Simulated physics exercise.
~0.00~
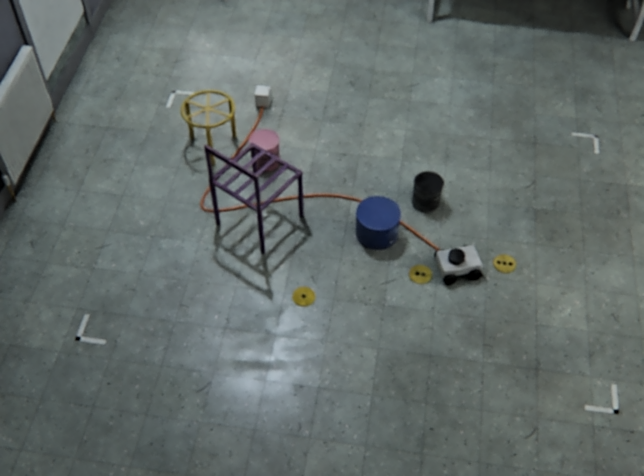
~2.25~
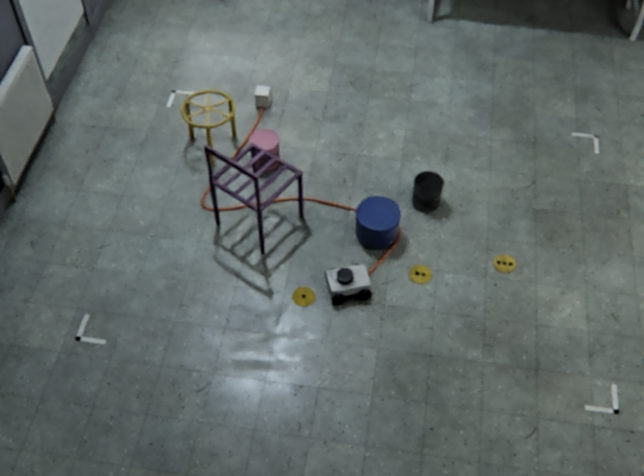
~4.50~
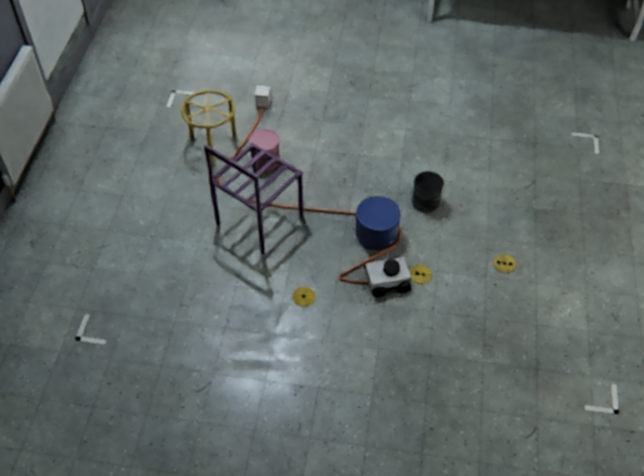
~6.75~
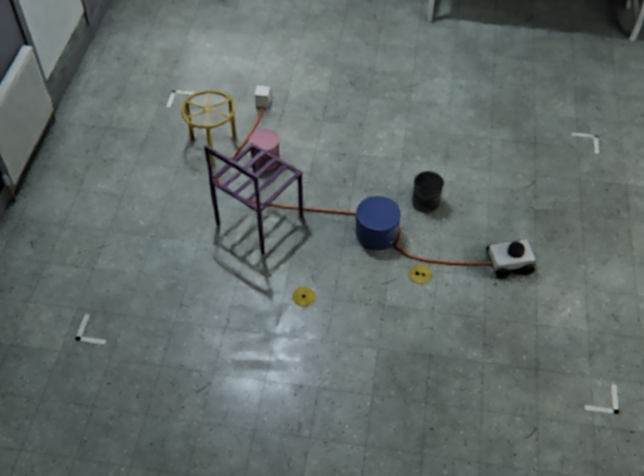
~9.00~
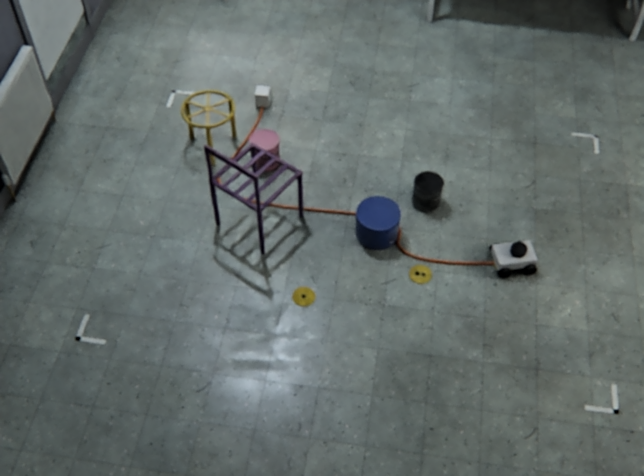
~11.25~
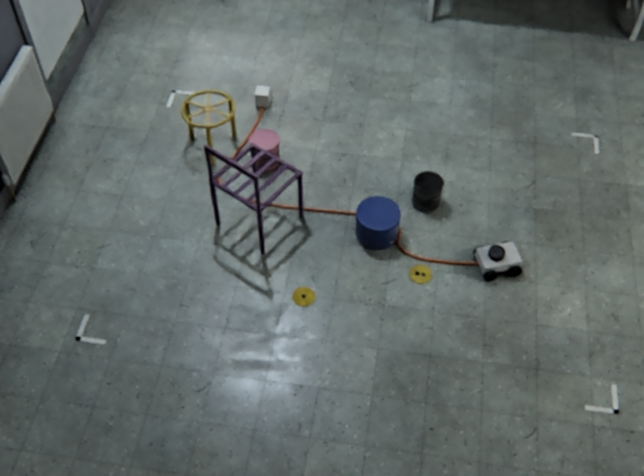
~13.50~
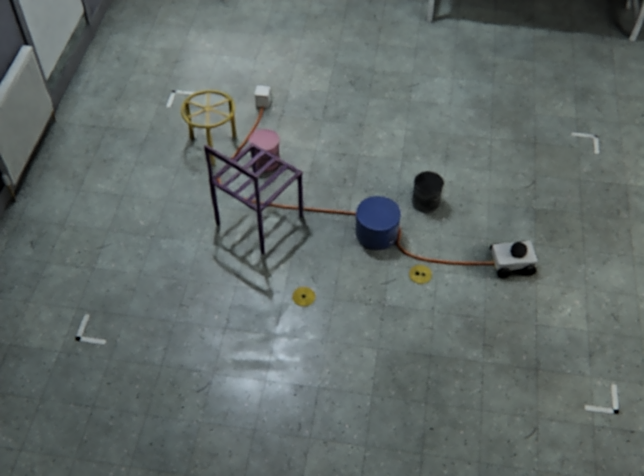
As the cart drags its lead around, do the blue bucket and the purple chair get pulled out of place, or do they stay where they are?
Both the blue bucket and the purple chair stay where they are.
